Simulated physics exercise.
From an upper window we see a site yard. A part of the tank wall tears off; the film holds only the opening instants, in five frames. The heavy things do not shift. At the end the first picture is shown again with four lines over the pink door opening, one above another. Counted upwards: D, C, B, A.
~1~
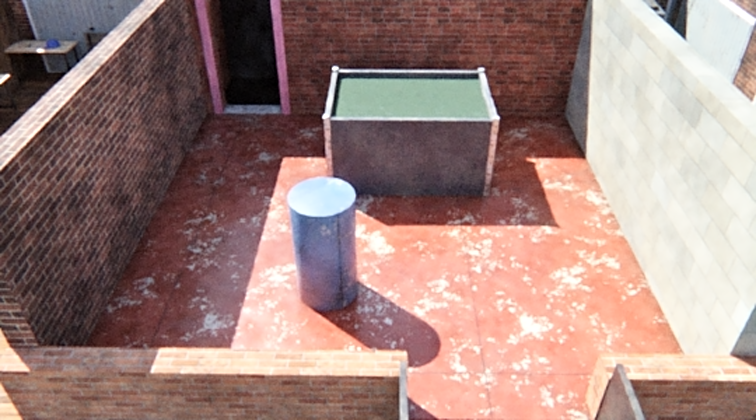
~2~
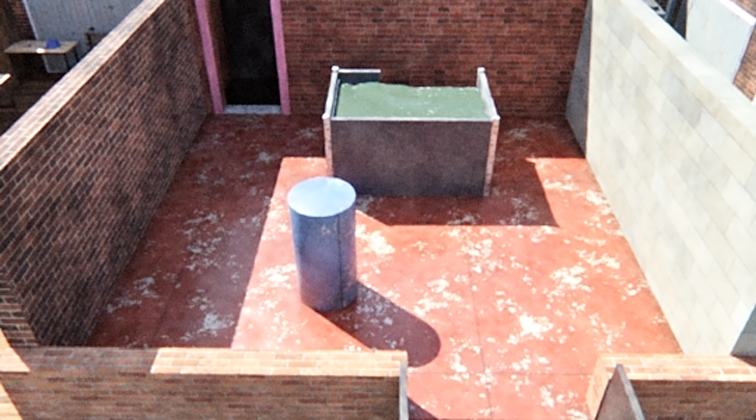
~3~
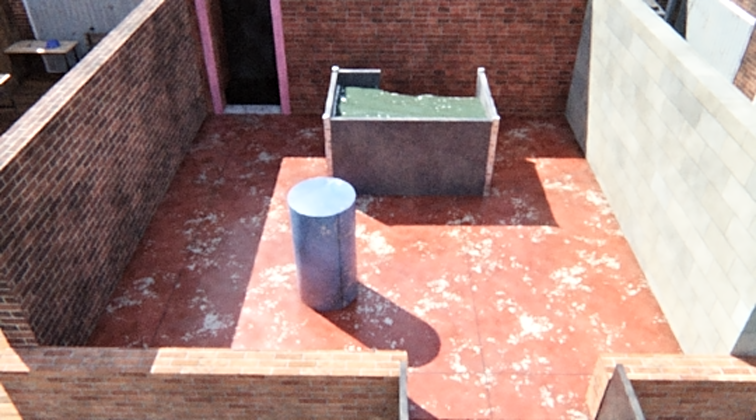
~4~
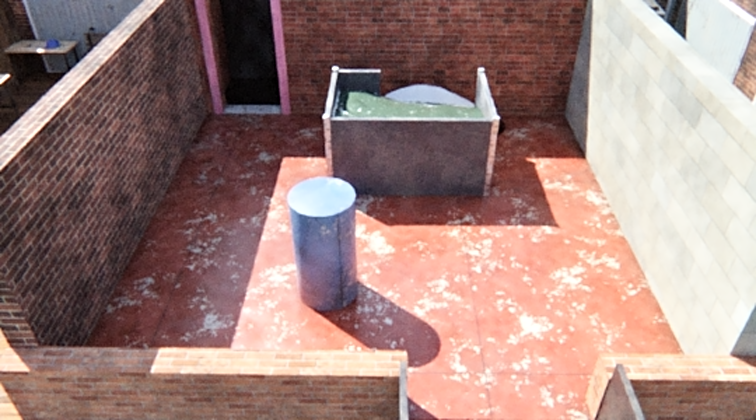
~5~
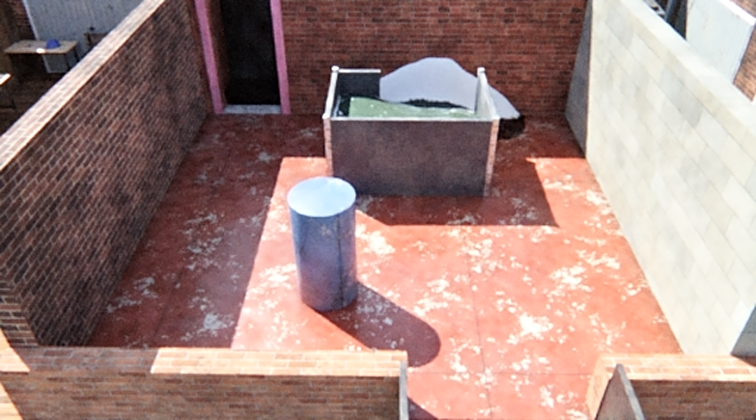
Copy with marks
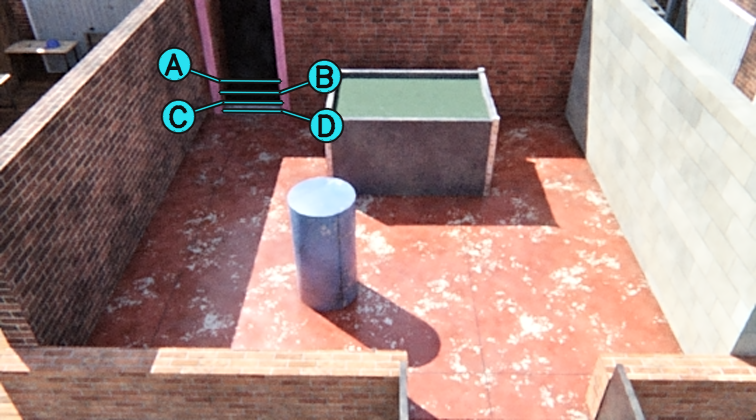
Greenish water lies level in a dark, open-topped tank at the back of a walled brick yard, seen from above, then ripples, tilts and sinks lower inside it. A blue-grey cylinder stands in front on the patchy red floor, with a pink-framed doorway behind to the left and a pale wall at right. A whitish sheet of water rises behind the tank and spreads rightward, while the view stays still.
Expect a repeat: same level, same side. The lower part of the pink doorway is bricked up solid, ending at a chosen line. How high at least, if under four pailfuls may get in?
C.
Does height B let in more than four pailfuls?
No, that is safe.
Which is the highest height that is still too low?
It is D.
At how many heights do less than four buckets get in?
Three.
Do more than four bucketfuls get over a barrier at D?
Yes, that goes wrong.
In cyan, A at (249, 80); B at (250, 92); C at (252, 102); D at (253, 111); from the bottom up D, C, B, A.
For height A, nothing gets over.
For height B, nothing gets over.
For height C, a splash gets over, under a bucket.
For height D, about 9 bucketfuls get in.
